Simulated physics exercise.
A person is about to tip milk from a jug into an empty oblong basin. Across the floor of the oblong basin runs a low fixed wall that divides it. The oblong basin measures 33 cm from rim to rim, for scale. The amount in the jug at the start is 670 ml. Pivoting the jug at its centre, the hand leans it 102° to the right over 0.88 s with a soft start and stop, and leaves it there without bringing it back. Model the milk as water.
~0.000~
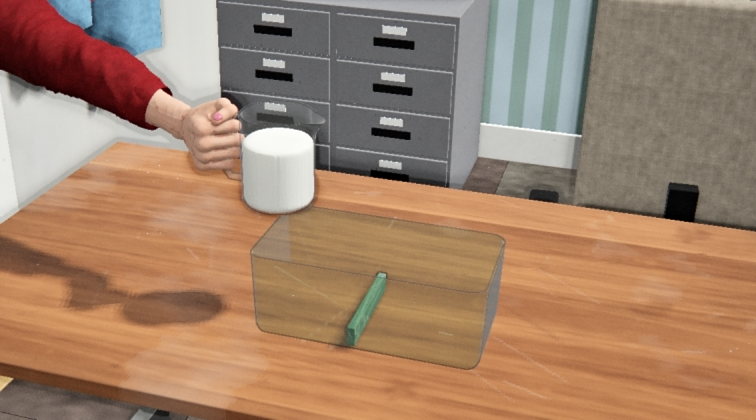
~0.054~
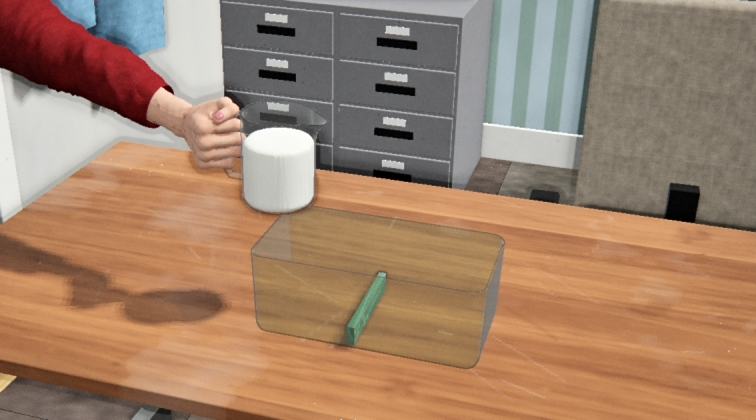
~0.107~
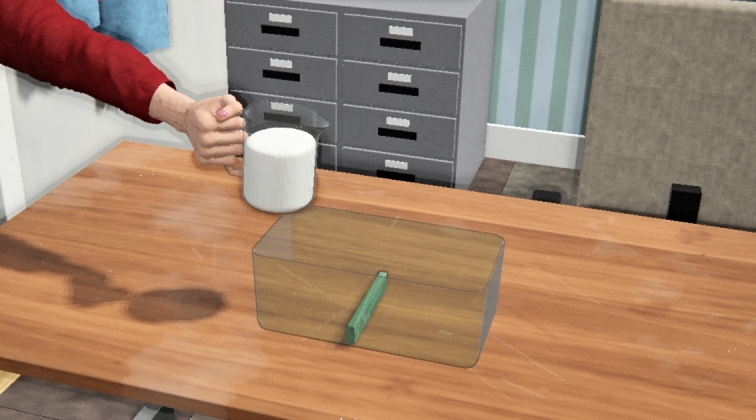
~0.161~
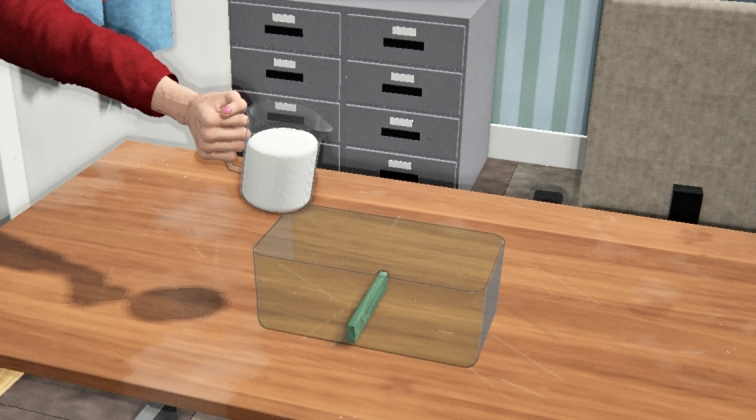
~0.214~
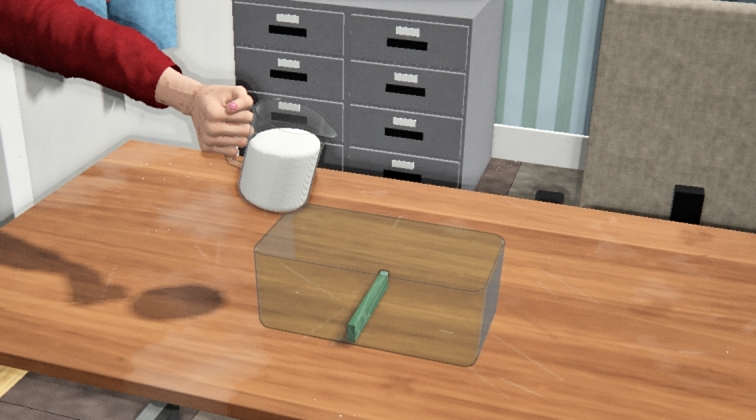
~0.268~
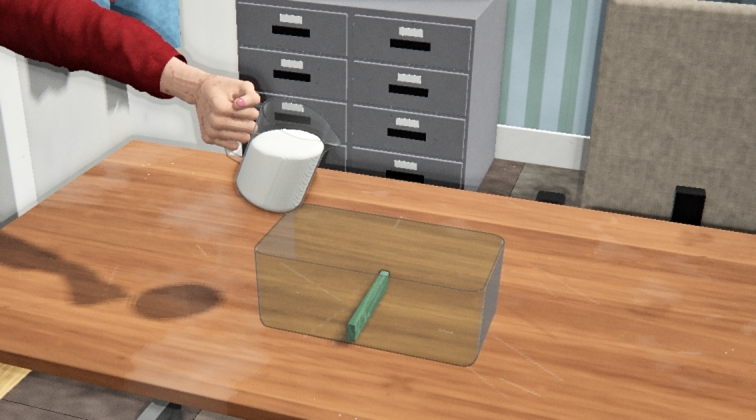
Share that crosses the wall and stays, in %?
59 %.
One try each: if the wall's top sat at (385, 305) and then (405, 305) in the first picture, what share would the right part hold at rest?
Respectively close to 15 and 10 %.
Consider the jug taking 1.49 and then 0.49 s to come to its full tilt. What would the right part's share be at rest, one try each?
First 60, then 55 per cent.
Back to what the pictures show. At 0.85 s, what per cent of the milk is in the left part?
About 18 percent.
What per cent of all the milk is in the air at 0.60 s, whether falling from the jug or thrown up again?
Close to 12 in a hundred.
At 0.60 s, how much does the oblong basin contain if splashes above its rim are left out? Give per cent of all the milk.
The basin holds roughly 3 in a hundred parts at that moment.
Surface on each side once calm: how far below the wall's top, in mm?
About 18 mm on the left, about 16 mm on the right.
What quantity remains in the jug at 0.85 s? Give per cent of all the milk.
Close to 32 in a hundred.
After 0.60 s the tilt is 79° and 84 per cent is still to pour, 1 is left of the wall and 2 right of it.
After 0.85 s the tilt is 102° and 32 per cent is still to pour, 18 is left of the wall and 35 right of it.
After 1.10 s the tilt is 102° and 7 per cent is still to pour, 32 is left of the wall and 58 right of it.
After 1.38 s the tilt is 102° and 1 per cent is still to pour, 40 is left of the wall and 59 right of it.
In the end 41 per cent lies left of the wall, 59 right of it and 1 outside.
